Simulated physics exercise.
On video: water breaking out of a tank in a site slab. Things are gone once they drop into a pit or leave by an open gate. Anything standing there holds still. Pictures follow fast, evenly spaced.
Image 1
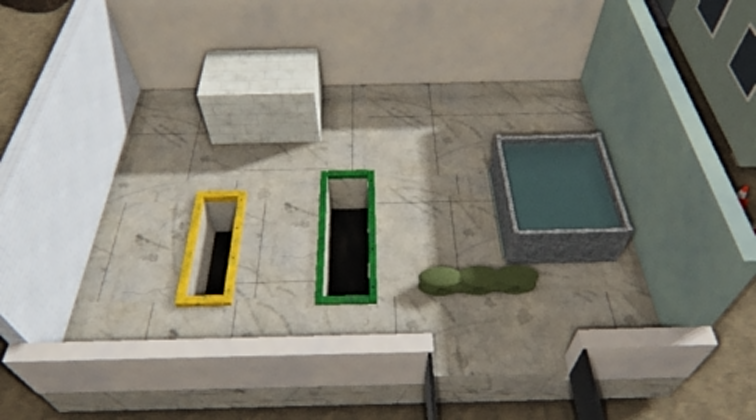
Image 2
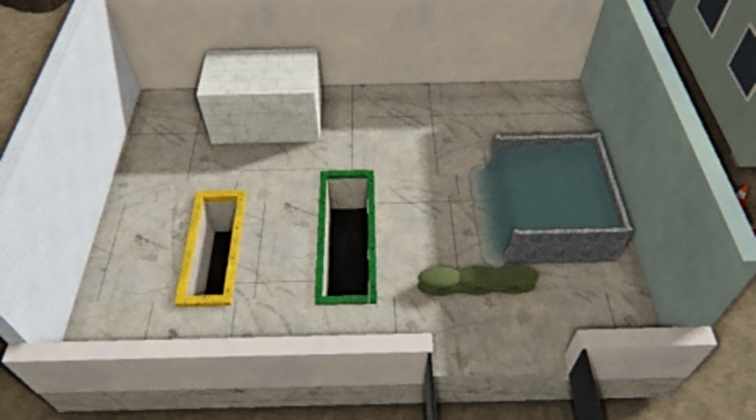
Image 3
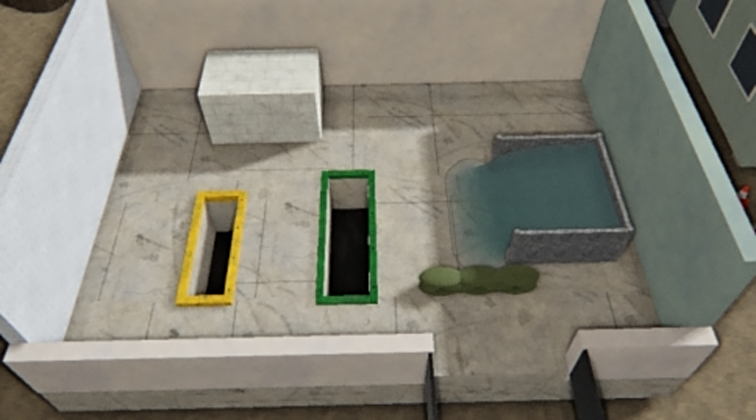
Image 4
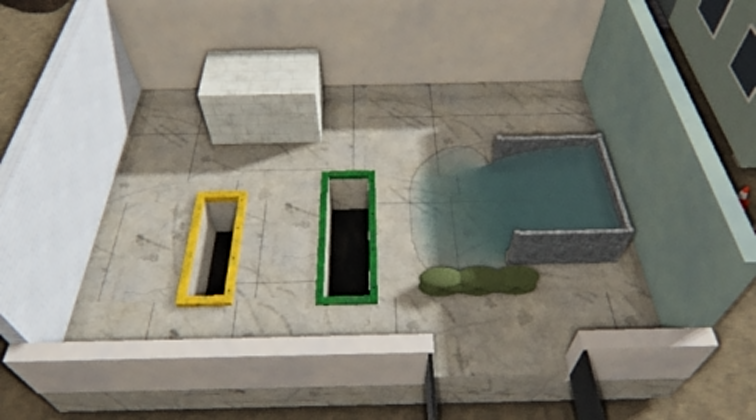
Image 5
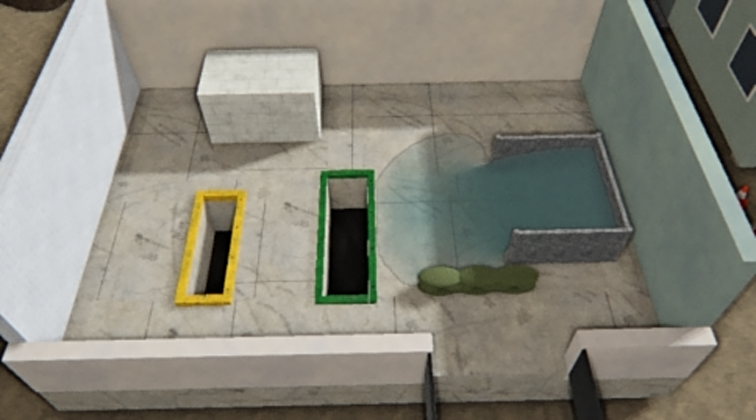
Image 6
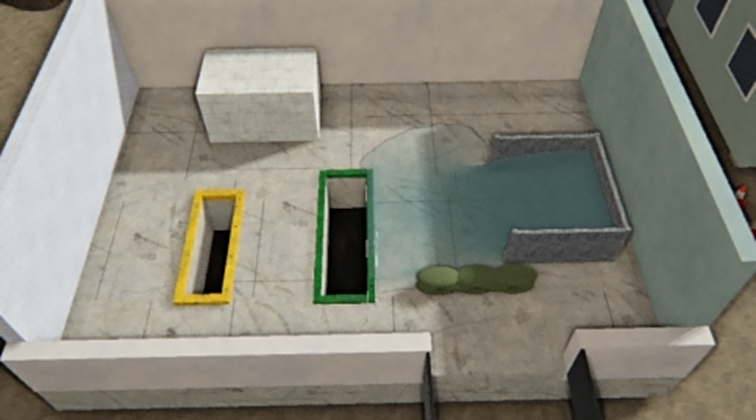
To begin with, a stone tank of still water stands at the right of a walled slab, near a green bush-like shape, two framed pits and a pale block. The tank's left side opens and water pours out leftward, spreading across the floor until it reaches the green-framed pit's right edge.
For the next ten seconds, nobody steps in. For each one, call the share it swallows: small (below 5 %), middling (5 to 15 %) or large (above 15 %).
Calls: Gate - small; yellow pit - small; green pit - large.
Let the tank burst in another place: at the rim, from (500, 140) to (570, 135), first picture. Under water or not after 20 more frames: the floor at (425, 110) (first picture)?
It would be soaked.
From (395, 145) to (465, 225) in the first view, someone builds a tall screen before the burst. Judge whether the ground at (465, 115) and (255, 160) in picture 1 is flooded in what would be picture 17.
Swamped, then spared.
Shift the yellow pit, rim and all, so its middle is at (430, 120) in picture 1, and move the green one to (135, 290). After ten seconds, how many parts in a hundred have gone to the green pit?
Out of a hundred parts, 30 go to green.
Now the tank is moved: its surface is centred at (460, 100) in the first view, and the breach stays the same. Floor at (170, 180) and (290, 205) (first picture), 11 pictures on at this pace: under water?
Taking the two spots in the order asked: The first is waterlogged and the second is waterlogged.
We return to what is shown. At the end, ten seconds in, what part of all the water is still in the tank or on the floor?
Close to 44 in a hundred.
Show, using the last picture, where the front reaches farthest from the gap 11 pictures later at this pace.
The flood front should get to about (164, 147).
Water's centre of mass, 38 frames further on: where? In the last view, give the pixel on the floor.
It is around (366, 183).
A moment on, water covers 20 % of the floor; the gate 0 %, the yellow pit 0 %, the green pit 19 %.
Next, water covers 30 % of the floor; the gate 0 %, the yellow pit 0 %, the green pit 38 %.
Then, water covers 35 % of the floor; the gate 0 %, the yellow pit 0 %, the green pit 50 %.
Later, water covers 50 % of the floor; the gate 0 %, the yellow pit 0 %, the green pit 54 %.
In the end, water covers 75 % of the floor; the gate 1 %, the yellow pit 0 %, the green pit 54 %.
